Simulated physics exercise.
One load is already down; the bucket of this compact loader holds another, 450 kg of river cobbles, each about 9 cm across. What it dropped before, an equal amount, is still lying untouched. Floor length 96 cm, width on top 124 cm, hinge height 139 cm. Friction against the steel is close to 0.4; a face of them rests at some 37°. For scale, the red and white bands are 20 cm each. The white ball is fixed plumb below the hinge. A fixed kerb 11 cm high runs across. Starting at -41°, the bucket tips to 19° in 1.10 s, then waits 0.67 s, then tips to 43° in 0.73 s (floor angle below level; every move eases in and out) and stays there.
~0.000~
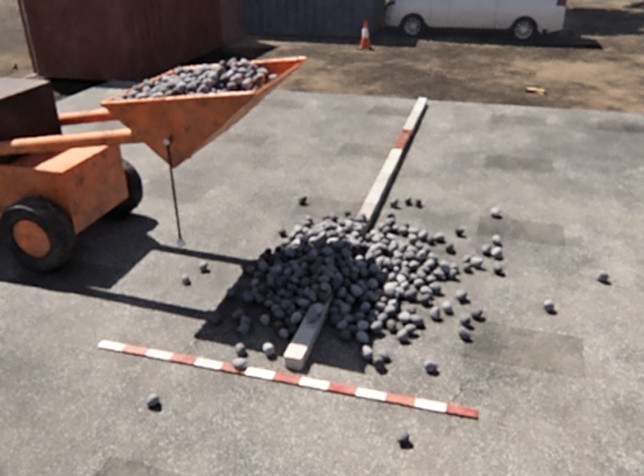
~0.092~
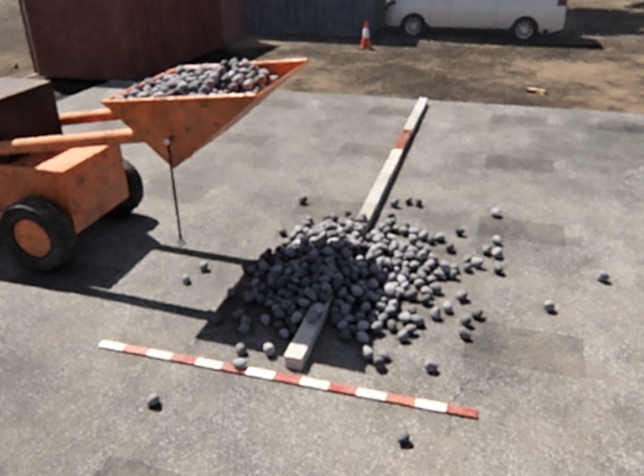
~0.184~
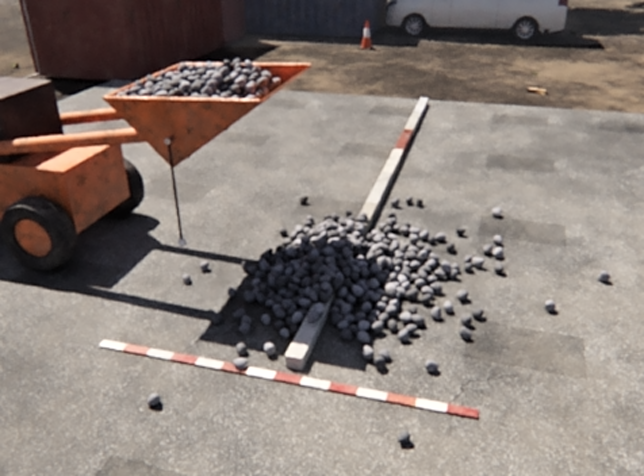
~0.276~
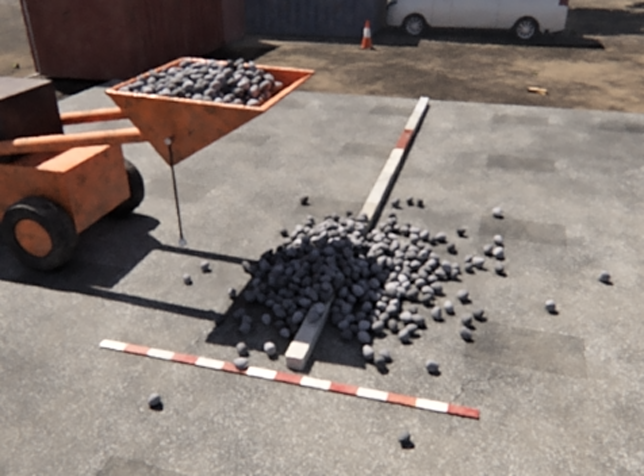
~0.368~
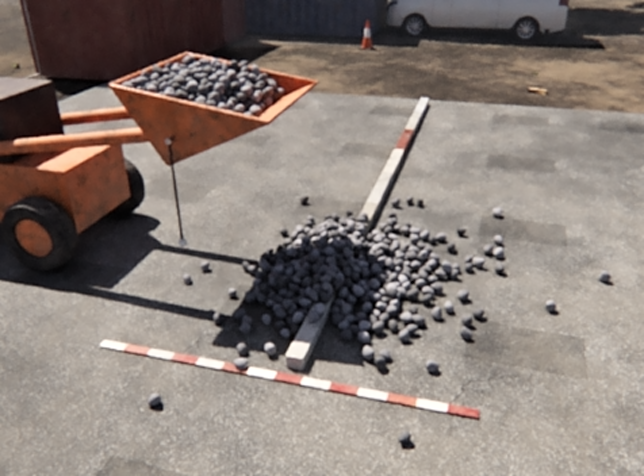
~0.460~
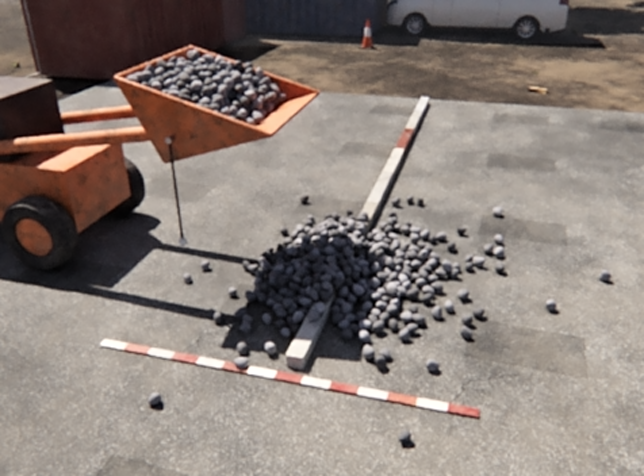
The orange bucket of a small loader, heaped with grey stones, tilts gradually forward, its right-hand lip sinking as the stones inside shift with it. It is slow at first, then a little quicker, and the bucket ends up sloping down to the right above a motionless stone pile straddling a kerb.
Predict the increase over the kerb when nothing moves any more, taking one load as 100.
About 33 per cent.
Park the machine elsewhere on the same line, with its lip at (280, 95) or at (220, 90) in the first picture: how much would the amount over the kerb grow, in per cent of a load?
First some 55, then 5 per cent.
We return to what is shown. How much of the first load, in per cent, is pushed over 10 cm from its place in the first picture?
About 15 per cent.
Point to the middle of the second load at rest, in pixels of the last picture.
Near (319, 255).
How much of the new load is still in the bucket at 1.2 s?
Roughly 95 per cent is still inside.
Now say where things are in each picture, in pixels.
Lip at (255, 94), floor tilted -41°, highest stones at (233, 72). The earlier load is highest near (332, 252), 25 cm above ground level, 58 % on this side of the kerb, 42 % over the kerb, in the first frame.
Lip at (256, 96), floor tilted -40°, highest stones at (231, 71); the stones move at 0.1 m/s on average, in the second frame.
Lip at (260, 102), floor tilted -37°, highest stones at (222, 70); the stones move at 0.2 m/s on average, in the third frame.
Lip at (264, 111), floor tilted -32°, highest stones at (202, 71); the stones move at 0.2 m/s on average, in the fourth frame.
Lip at (268, 123), floor tilted -25°, highest stones at (183, 67); the stones move at 0.3 m/s on average, in the fifth frame.
The bucket is at -18°, its lip at (271, 135); the top of the load is at (185, 62); the stones move at 0.3 m/s on average, in the sixth frame.
After 0.8 s the floor is at 9°; in per cent of one load, 100 in the bucket, 58 on this side of the kerb, 42 over the kerb; the foremost stones are at (514, 261).
After 1.2 s the floor is at 19°; in per cent of one load, 95 in the bucket, 63 on this side of the kerb, 42 over the kerb; the foremost stones are at (514, 261).
After 3.0 s the floor is at 43°; in per cent of one load, 0 in the bucket, 126 on this side of the kerb, 74 over the kerb; the foremost stones are at (518, 275).
After 5.7 s the floor is at 43°; in per cent of one load, 0 in the bucket, 125 on this side of the kerb, 75 over the kerb; the foremost stones are at (518, 275). Net gain over the kerb, 33.
